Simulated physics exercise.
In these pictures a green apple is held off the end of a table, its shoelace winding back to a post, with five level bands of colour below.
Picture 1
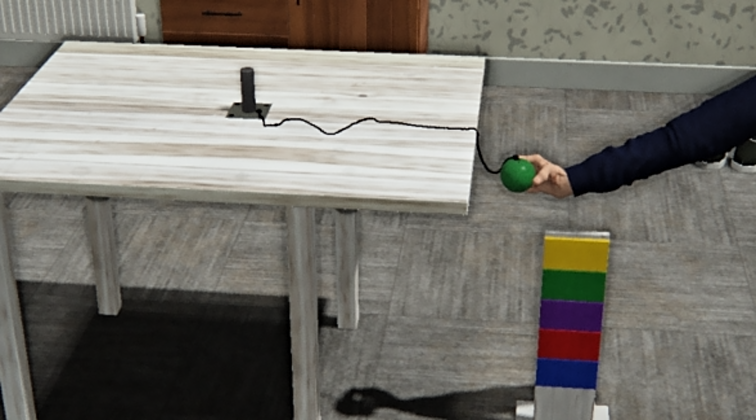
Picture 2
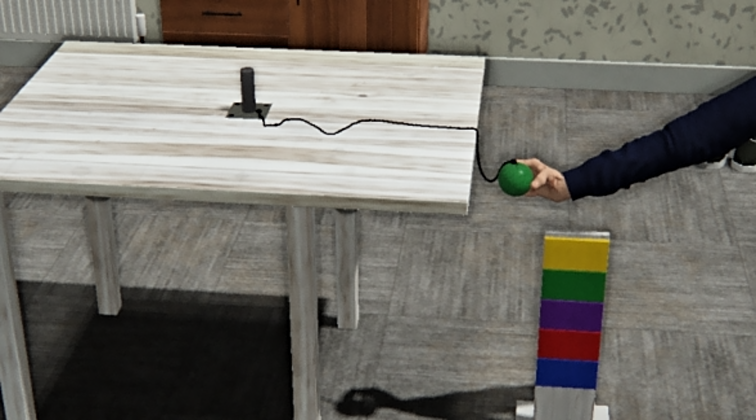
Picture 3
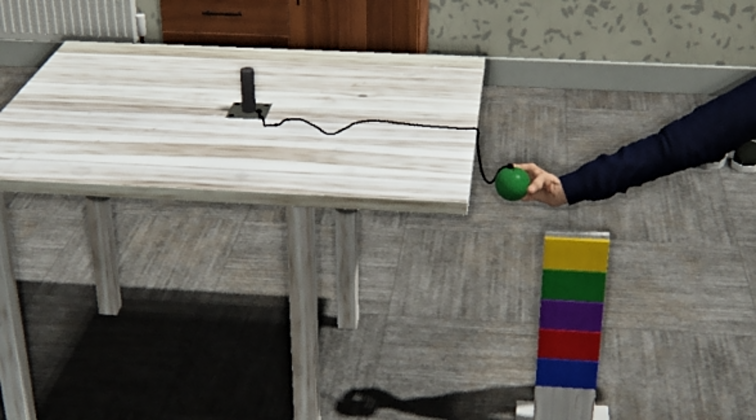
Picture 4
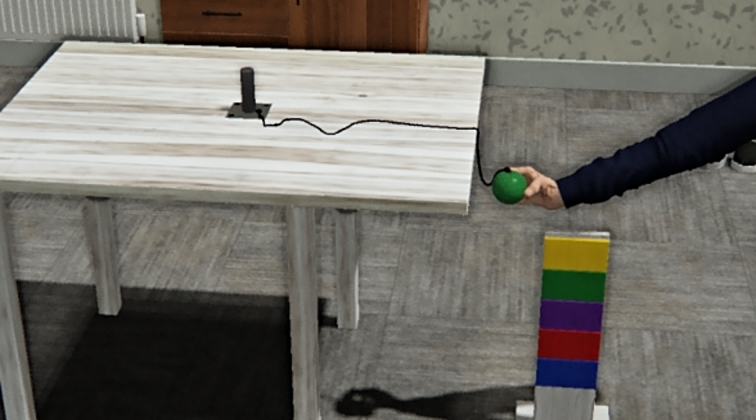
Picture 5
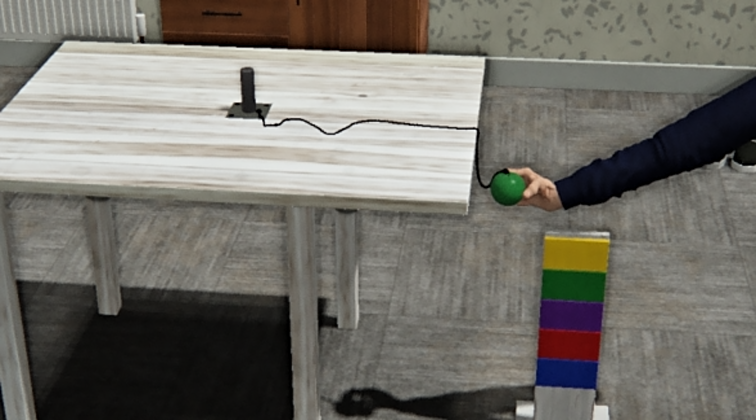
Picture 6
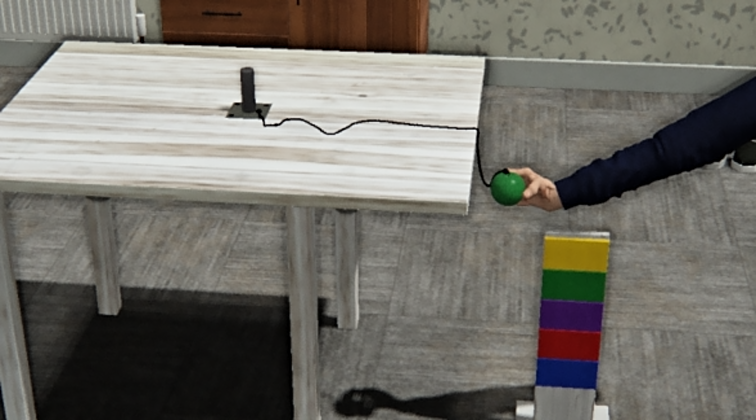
The clip opens with a hand holding a green ball just off the right end of a pale wooden table, a dark cord winding back to a post, above a stand of coloured bands. The hand lowers the ball slightly and shifts it a little left, then keeps it nearly still.
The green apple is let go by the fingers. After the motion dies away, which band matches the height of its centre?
The purple one.
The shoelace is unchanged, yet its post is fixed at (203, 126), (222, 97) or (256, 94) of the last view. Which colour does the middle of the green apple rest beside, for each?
Green; green; purple.
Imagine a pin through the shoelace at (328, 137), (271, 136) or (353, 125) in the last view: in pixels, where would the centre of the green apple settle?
Those spots come out as (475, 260), (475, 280) and (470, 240).
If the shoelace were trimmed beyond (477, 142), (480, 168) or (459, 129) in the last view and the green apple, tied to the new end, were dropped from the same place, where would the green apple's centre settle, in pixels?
The three tries give approximately (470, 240), (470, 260) and (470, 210).
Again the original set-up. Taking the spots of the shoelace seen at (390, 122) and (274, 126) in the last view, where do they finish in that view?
First: (467, 134). Second: (317, 117).
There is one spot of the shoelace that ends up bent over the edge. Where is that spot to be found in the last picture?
That point sits at about (401, 124).
A little later, apple near (488, 294); level with green.
Next, apple near (458, 303); level with purple.
When it is over, apple near (470, 307); level with purple. Its middle rests at the purple band.
